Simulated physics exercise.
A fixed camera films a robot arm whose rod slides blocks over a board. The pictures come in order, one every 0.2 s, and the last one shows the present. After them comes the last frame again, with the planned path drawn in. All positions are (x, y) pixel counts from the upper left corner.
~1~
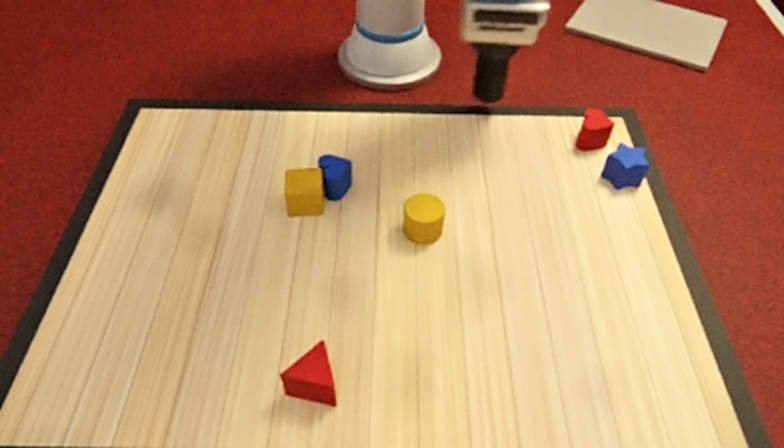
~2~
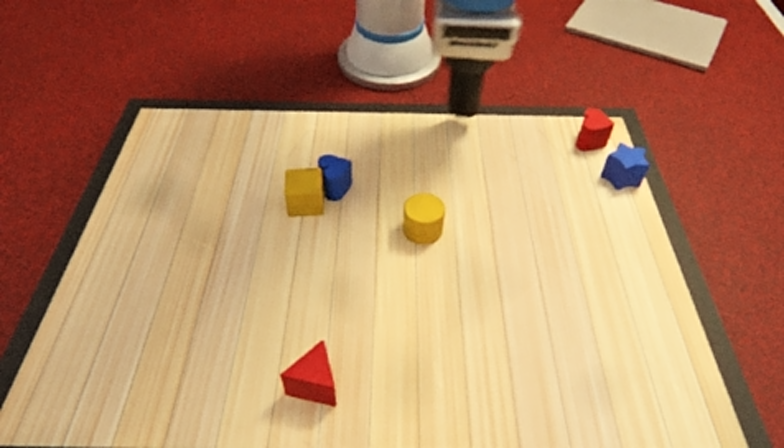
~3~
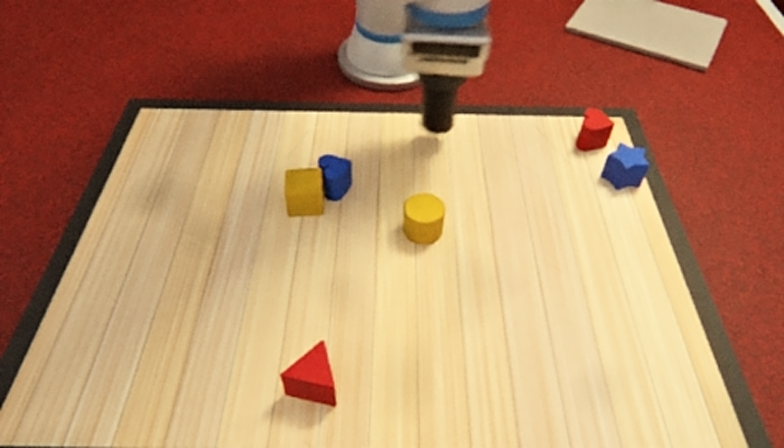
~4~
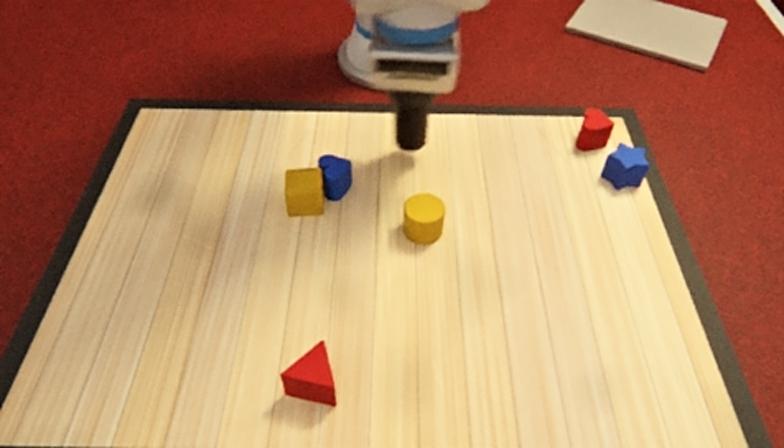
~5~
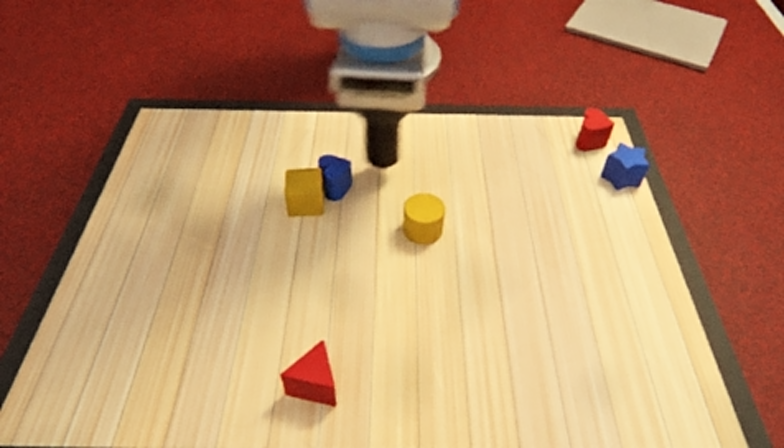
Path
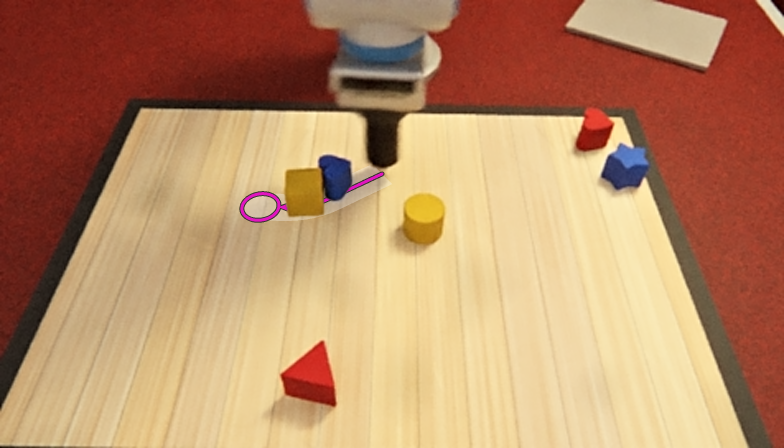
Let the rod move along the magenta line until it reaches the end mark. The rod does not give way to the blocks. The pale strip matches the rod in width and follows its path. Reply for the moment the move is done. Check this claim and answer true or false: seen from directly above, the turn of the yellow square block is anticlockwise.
My answer: True.
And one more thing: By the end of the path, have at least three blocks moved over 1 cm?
It seems not.
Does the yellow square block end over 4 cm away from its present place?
Yes, that is how it ends up.
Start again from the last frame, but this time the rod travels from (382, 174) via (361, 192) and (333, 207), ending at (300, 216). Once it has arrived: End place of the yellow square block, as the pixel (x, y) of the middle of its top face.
The middle of the upper face of the yellow square block will lie at about (264, 180) in the picture.
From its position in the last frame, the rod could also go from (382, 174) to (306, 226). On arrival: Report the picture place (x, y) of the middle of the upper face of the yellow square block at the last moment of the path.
The point I'd pick in the picture is (267, 189).
Drawn move, from (382, 174) via (346, 191) and (306, 206), ending at (260, 207).
What follows on the original path. One third of the way, rod (345, 175); yellow square block (276, 188), turned 25° anticlockwise; blue heart (307, 171), turned 25° clockwise.
Two thirds of the way, rod (303, 190); yellow square block (257, 191), turned 60° anticlockwise; blue heart (276, 170), turned 95° clockwise.
At the end, rod (257, 190); yellow square block (215, 199), turned 85° anticlockwise; blue heart (247, 163), turned 140° clockwise; yellow circular block still.
